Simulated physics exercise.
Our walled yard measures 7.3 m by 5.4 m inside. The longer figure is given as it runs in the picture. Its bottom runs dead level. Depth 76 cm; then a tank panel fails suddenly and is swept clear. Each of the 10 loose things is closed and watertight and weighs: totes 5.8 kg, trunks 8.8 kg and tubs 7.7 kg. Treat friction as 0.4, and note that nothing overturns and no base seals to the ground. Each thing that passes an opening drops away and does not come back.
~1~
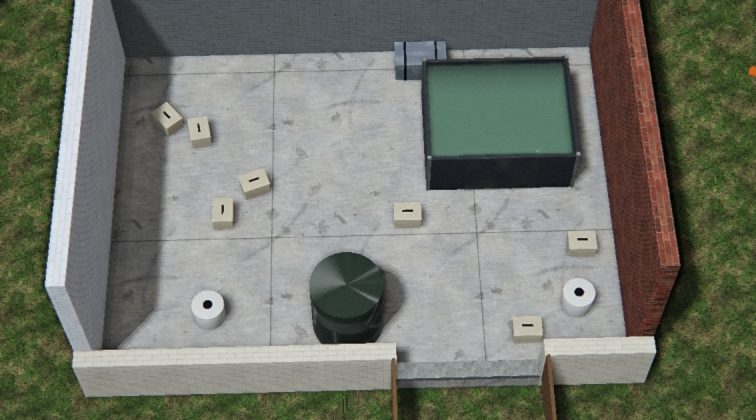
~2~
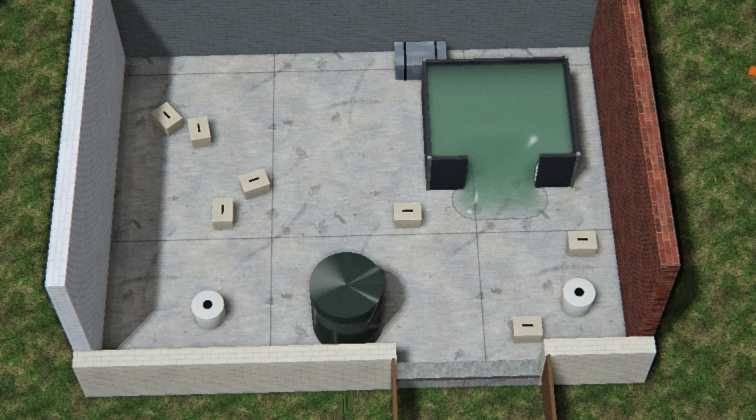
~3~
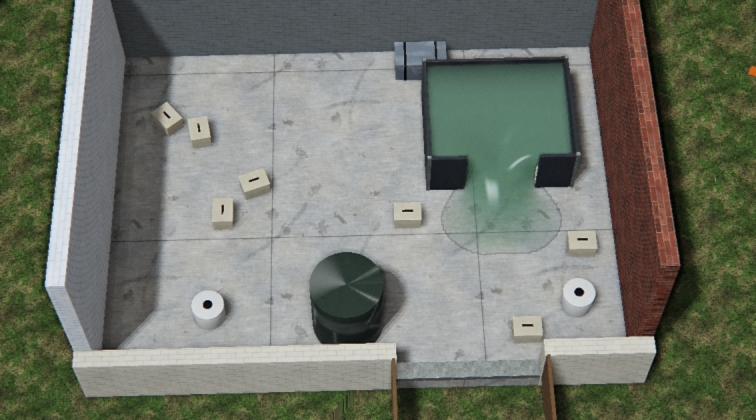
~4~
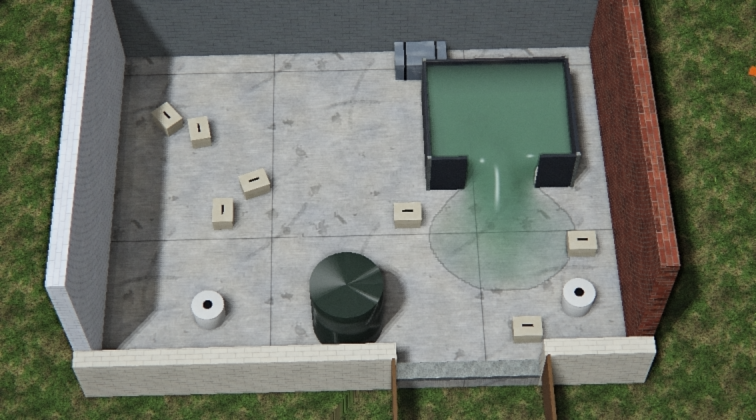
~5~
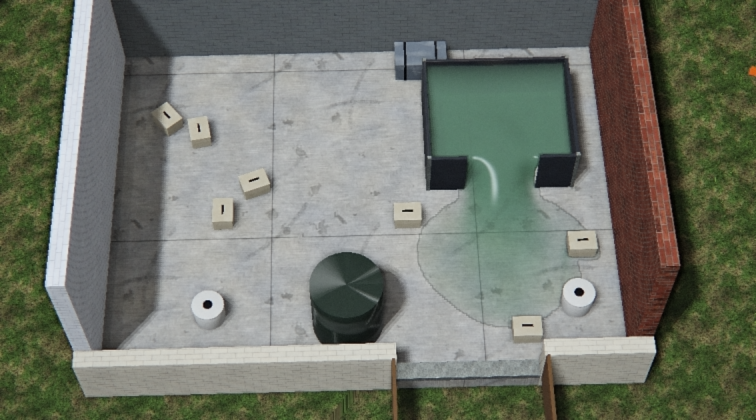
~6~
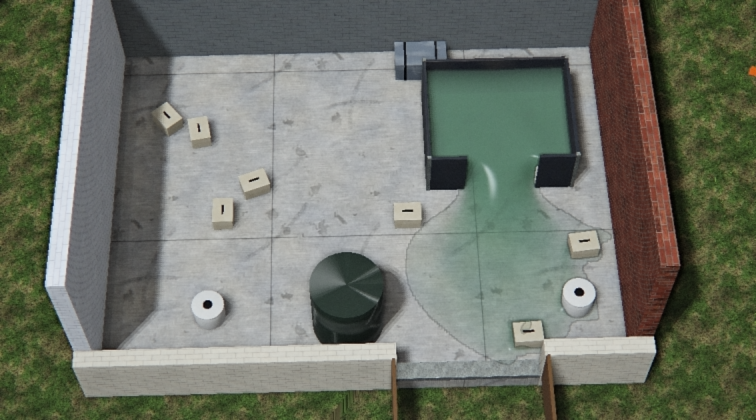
In a walled yard scattered with pale boxes, the front of a dark-edged tank opened and greenish water poured out, spreading across the floor toward the front wall and barely nudging a box near the gap.
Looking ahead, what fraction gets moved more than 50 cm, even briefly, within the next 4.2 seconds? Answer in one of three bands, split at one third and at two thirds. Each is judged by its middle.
Under a third.
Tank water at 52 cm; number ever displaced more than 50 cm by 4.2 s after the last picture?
3.
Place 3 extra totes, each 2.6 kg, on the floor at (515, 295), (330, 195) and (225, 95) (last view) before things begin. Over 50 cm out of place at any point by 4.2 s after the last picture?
Outcome: Breaks the threshold first, stays within next, stays within last.
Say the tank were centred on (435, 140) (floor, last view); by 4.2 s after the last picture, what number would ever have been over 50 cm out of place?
5.
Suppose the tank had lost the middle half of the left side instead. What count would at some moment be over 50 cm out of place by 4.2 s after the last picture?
Result: 5.
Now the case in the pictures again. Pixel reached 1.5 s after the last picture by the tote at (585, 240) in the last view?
About pixel (606, 290).
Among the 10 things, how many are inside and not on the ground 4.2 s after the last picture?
Count: 1.
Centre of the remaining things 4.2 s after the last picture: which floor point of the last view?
I'd put it close to (309, 193) in the last view.
Then, 0.4 s after the last picture 2 of 10 are over 50 cm from their spots; 1 afloat.
Then, 1.5 s after the last picture 2 of 10 are over 50 cm from their spots; 2 afloat.
Then, 2.8 s after the last picture 3 of 10 are over 50 cm from their spots; 2 afloat.
Then, 4.2 s after the last picture 3 of 10 are over 50 cm from their spots, and 3 have been at some point; 1 afloat.
